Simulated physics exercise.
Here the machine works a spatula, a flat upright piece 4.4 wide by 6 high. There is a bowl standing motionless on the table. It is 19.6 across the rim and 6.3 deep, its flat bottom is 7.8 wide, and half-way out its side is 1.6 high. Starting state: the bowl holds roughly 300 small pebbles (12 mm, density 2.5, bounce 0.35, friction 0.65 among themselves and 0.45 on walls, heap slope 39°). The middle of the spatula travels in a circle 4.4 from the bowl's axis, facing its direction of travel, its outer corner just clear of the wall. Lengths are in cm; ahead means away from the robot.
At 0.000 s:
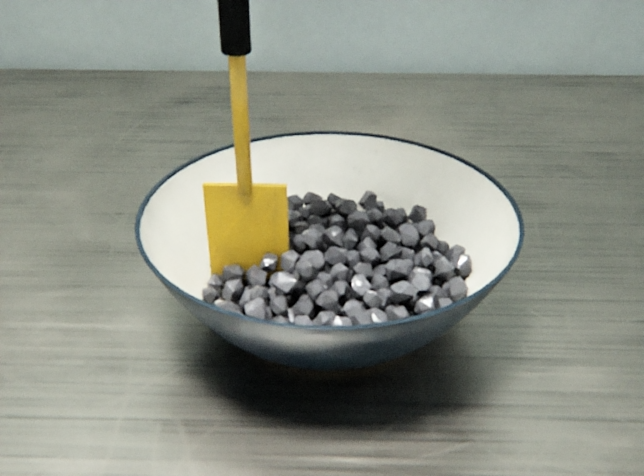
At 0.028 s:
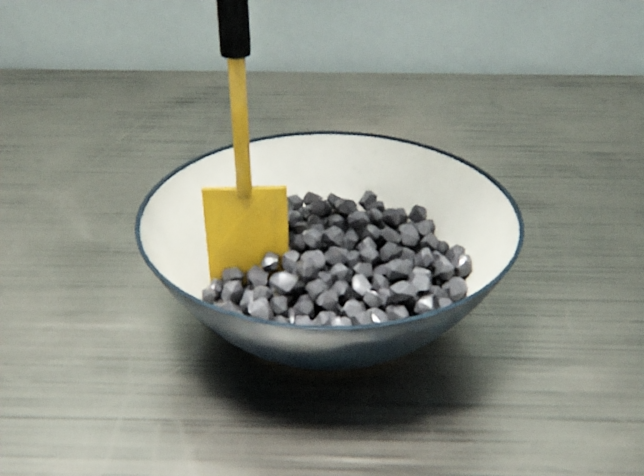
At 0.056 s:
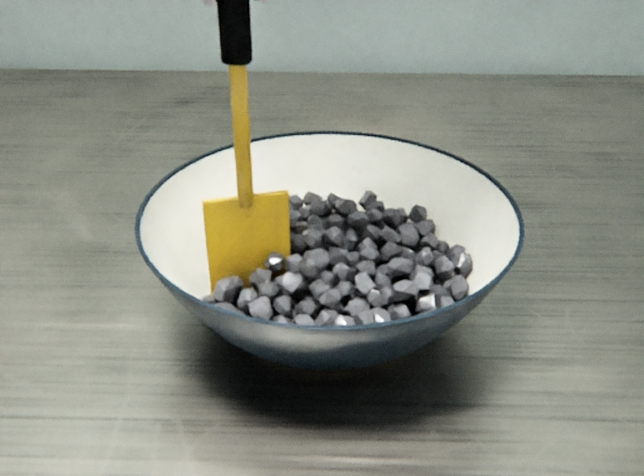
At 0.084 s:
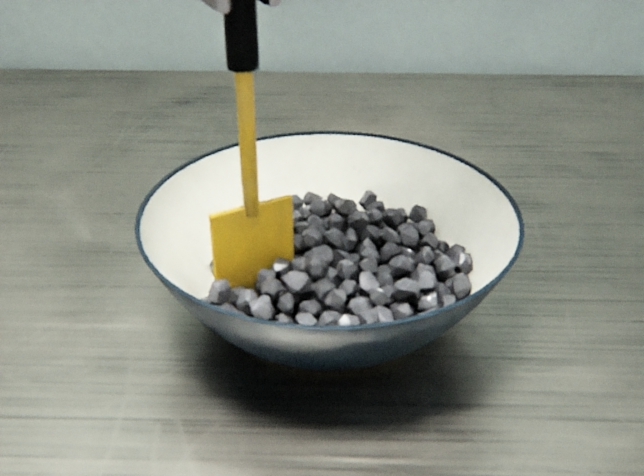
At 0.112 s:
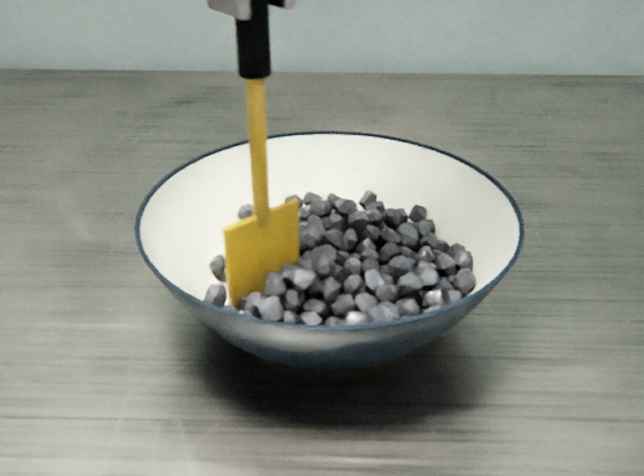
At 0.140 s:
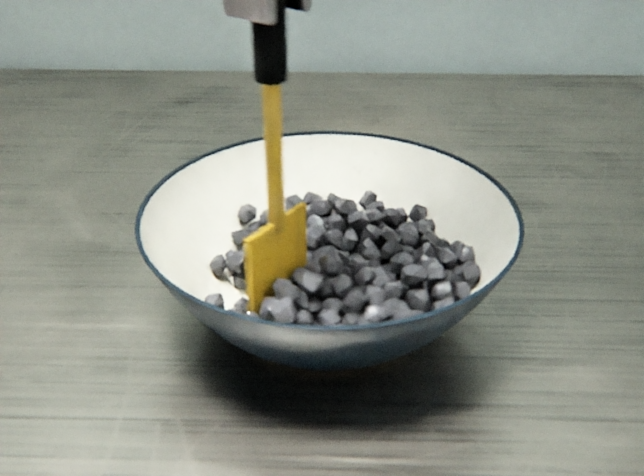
The clip opens on a yellow spatula with a black handle standing upright at the left of a white, dark-rimmed bowl of grey pebbles. It edges toward the viewer, then sweeps rightward while turning more edge-on, nudging nearby pebbles as some appear behind it and the gripper comes into view above.
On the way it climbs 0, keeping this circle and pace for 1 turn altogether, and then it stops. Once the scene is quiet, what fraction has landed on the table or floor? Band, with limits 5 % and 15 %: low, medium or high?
Medium.
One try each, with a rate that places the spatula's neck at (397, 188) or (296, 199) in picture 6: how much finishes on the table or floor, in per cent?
Roughly 40 and 15 percent, in that order.
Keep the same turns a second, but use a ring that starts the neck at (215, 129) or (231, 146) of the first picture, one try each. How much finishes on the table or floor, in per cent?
I'd put it at around 5 and 10 percent.
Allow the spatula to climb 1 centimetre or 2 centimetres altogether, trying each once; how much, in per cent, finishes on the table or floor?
10 and 5 %.
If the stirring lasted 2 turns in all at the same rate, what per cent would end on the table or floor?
Roughly 20 per cent.
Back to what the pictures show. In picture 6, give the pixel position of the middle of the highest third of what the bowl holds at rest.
It is centred near (238, 281).
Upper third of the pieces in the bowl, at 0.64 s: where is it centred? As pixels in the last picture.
(250, 182).
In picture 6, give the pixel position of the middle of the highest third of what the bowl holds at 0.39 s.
At about (438, 197).
By 0.39 s, 174° round, highest piece 8 above the table; 293 in the bowl, 1 on the table or floor, 3 in flight or on the tool.
By 0.64 s, 292° round, highest piece 9 above the table; 277 in the bowl, 16 on the table or floor, 4 in flight or on the tool.
By 0.97 s, 0° round, highest piece 7 above the table; 268 in the bowl, 29 on the table or floor.
By 1.67 s, 0° round, highest piece 7 above the table; 268 in the bowl, 29 on the table or floor.
Final count, 268 in the bowl, 29 on the table or floor. That is 10 % on the table or floor.
